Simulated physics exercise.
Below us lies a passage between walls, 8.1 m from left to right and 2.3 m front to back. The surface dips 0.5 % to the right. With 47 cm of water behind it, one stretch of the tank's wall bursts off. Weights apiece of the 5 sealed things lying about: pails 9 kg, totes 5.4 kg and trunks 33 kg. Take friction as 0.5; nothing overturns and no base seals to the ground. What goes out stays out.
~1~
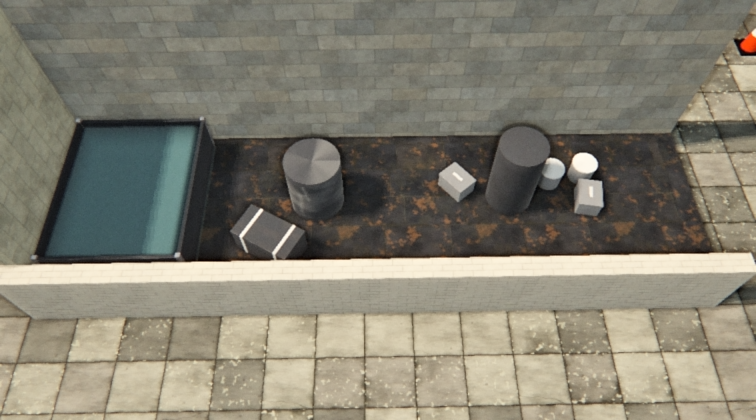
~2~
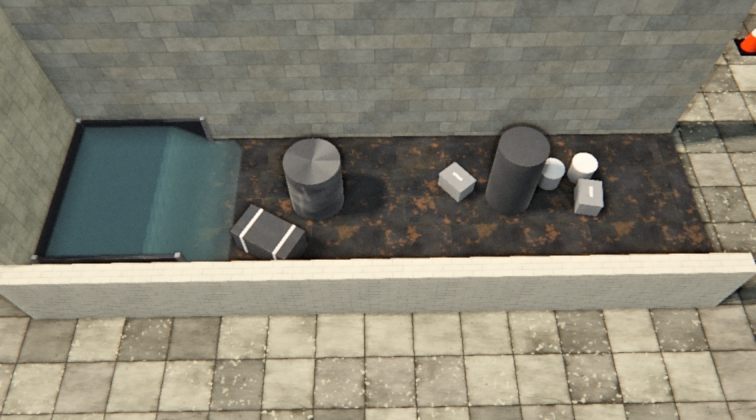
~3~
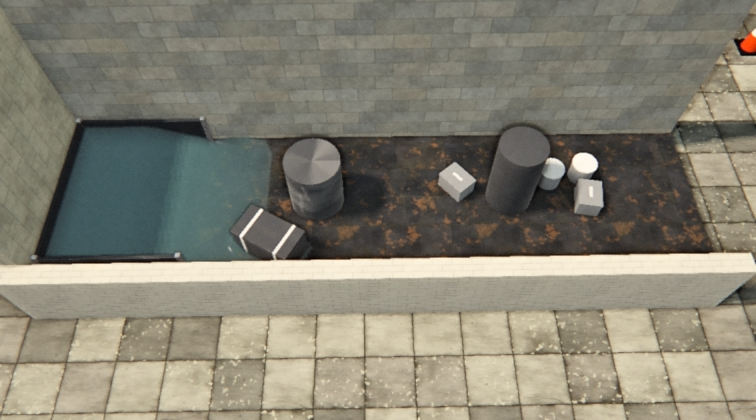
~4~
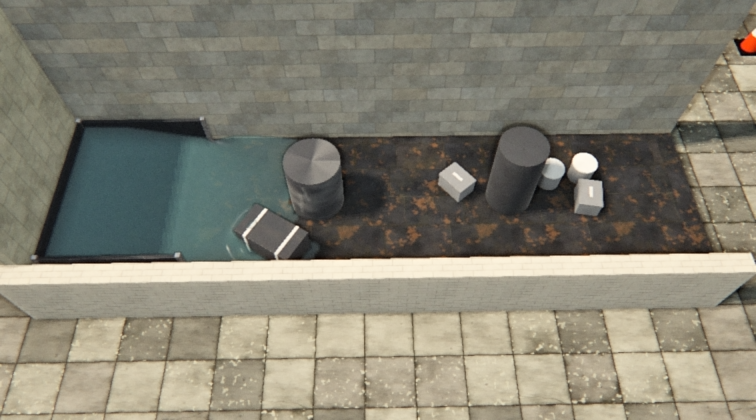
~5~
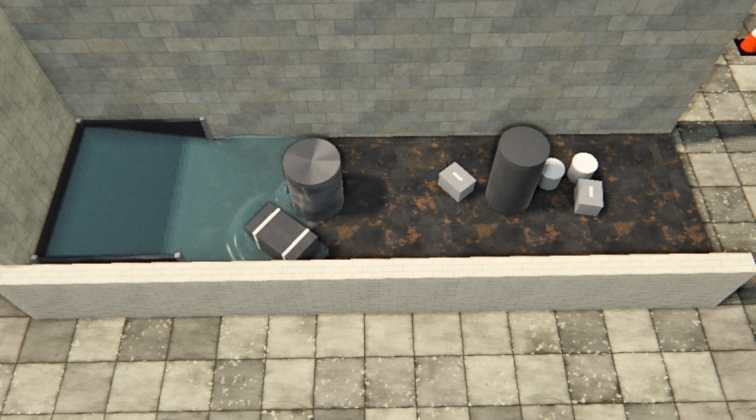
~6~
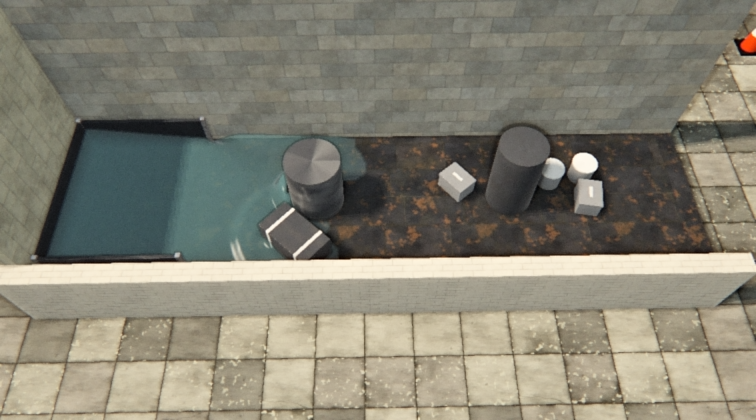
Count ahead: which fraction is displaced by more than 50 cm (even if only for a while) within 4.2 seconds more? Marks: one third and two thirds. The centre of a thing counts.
Share: One to two thirds.
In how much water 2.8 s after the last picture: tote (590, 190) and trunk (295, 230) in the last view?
About 3 and 9 cm.
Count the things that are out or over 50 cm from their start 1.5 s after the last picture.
1 of them.
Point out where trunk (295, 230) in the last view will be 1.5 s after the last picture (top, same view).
Near (463, 203).
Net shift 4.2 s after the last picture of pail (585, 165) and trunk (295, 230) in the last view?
In turn: 10 cm, 450 cm.
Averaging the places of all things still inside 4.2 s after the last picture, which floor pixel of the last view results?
At about (597, 192).
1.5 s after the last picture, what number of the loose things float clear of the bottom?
At that moment 1.
Then, 0.4 s after the last picture 1 of 5 are over 50 cm from their spots; 0 afloat.
Then, 1.5 s after the last picture 1 of 5 are over 50 cm from their spots; 1 afloat.
Then, 2.8 s after the last picture 2 of 5 are over 50 cm from their spots; 1 afloat.
Then, 4.2 s after the last picture 3 of 5 are over 50 cm from their spots, and 3 have been at some point; 0 afloat.
